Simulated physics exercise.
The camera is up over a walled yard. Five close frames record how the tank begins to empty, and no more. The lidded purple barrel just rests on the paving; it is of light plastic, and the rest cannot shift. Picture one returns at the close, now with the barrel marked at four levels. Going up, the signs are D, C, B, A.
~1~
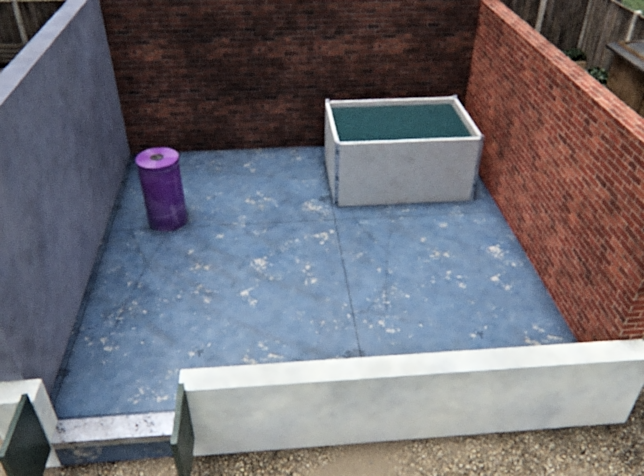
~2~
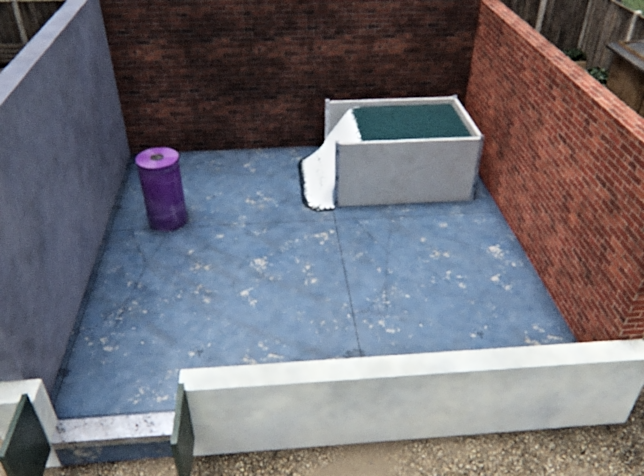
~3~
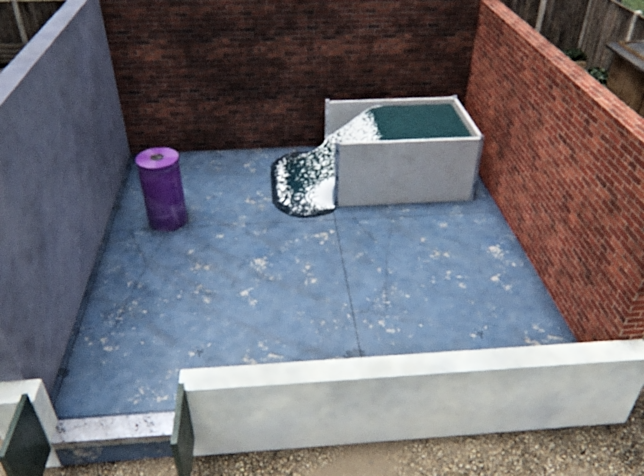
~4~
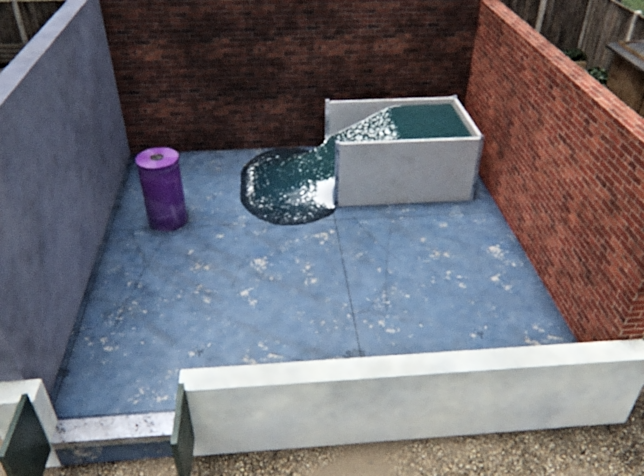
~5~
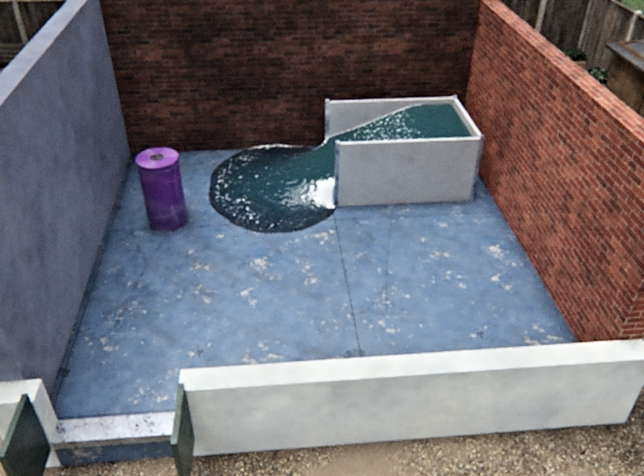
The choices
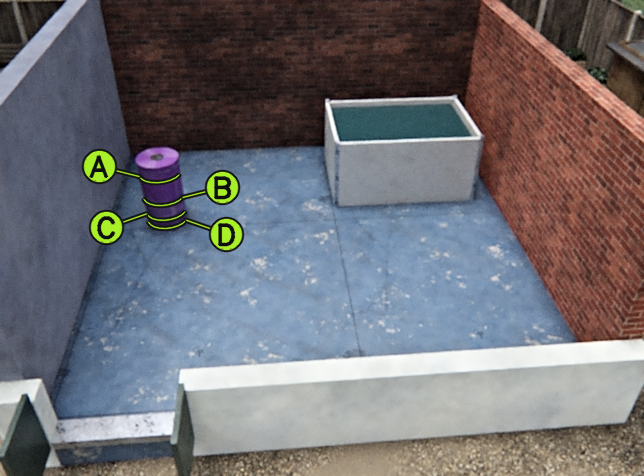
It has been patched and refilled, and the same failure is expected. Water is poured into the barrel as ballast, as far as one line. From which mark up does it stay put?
I would pick mark A.
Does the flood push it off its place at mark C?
Yes, it does.
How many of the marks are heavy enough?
One of them.
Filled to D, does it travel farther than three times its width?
Yes, clearly.
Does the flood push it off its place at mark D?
Yes, it does.
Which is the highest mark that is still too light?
B it is.
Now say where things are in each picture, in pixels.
In the first picture, lid of the purple barrel at (157, 157); tank full, its middle at (400, 124); open gate at (113, 378).
In the second picture, 3 % of the ground under water, its edge towards the barrel at (311, 197).
In the third picture, 5 % of the ground under water, its edge towards the barrel at (279, 197).
In the fourth picture, 9 % of the ground under water, its edge towards the barrel at (251, 206).
In the fifth picture, lid of the purple barrel at (157, 157); 13 % of the ground under water, its edge towards the barrel at (219, 202).
In lime, A at (157, 182); B at (161, 205); C at (164, 220); D at (165, 228); from the bottom up D, C, B, A.
With A, it does not move.
With B, it is pushed about its own width away.
With C, it is washed out through the gate.
With D, it is washed out through the gate.
